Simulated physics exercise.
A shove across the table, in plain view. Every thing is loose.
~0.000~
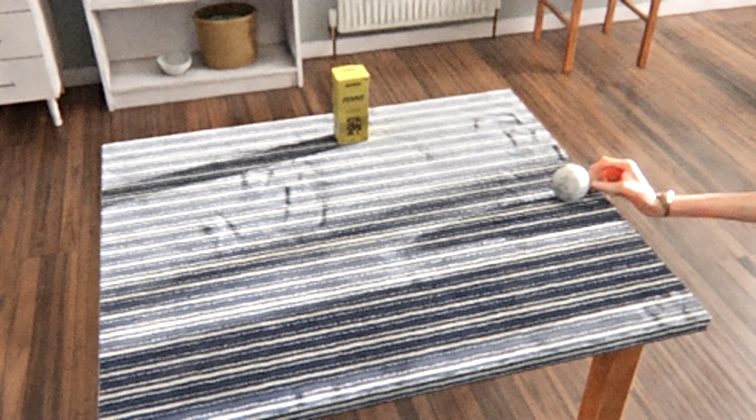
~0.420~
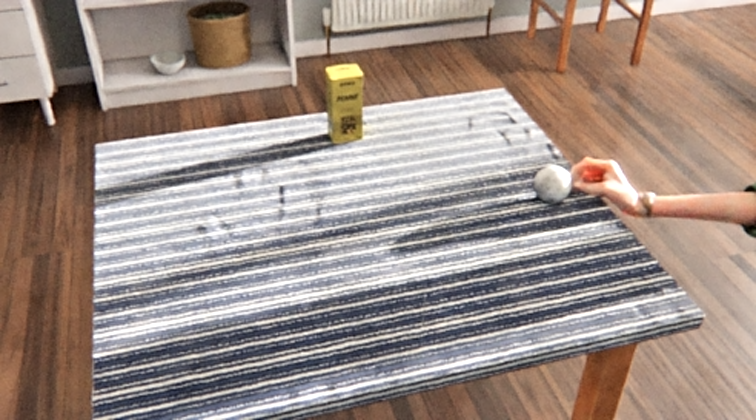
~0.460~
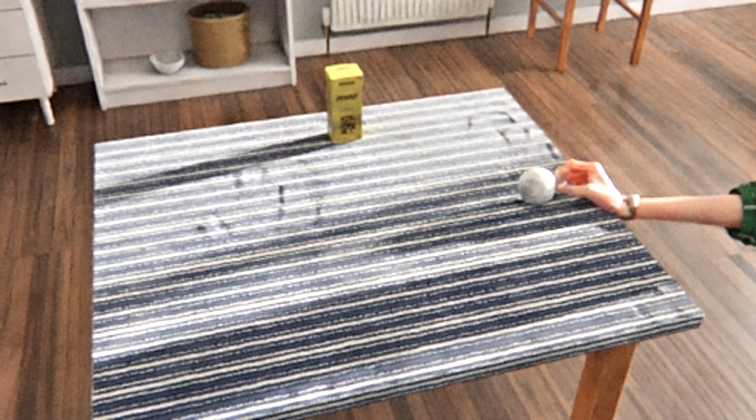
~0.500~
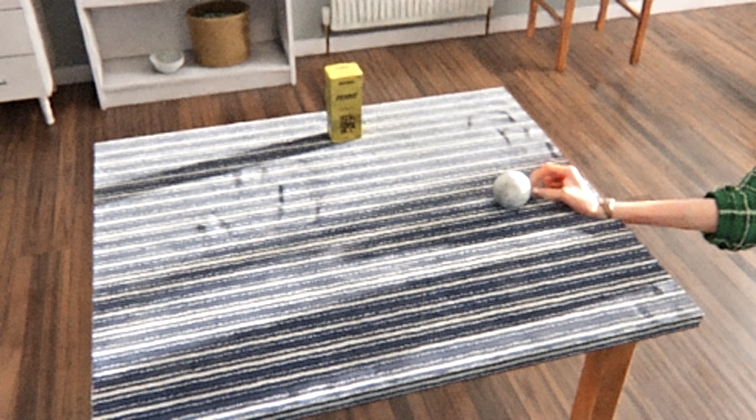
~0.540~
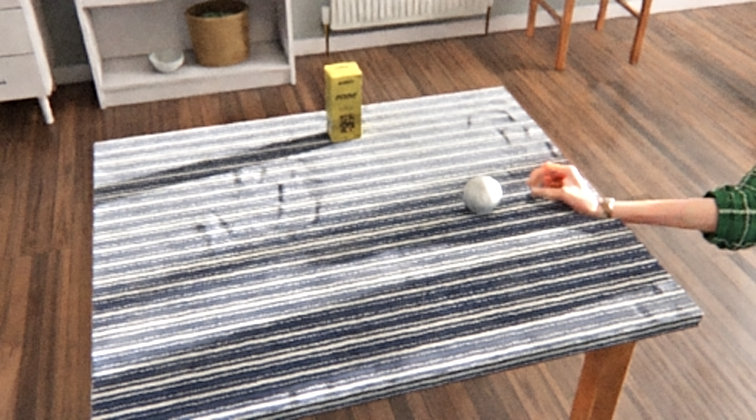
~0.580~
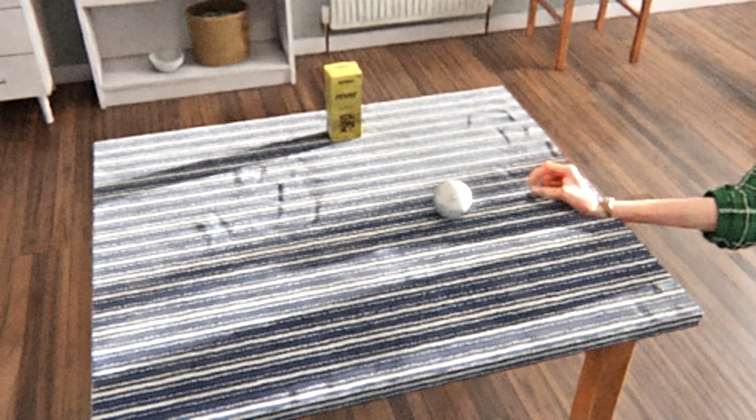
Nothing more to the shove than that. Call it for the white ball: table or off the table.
Off the table.
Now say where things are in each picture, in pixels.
The first picture shows under the hand; white ball (570, 184).
The second picture shows under the hand; white ball (553, 184).
The third picture shows under the hand; white ball (537, 187).
The fourth picture shows white ball (512, 190).
The fifth picture shows white ball (482, 195) shifted about its own width.
The sixth picture shows white ball (452, 200) shifted well along.
After 0.78 s, white ball shifted well along near (298, 226).
After 0.98 s, white ball shifted well along near (134, 254).
After 1.28 s, white ball now off the table.
After 1.48 s, things are still on the move.
In the end (1.6 s), off the table, white ball.
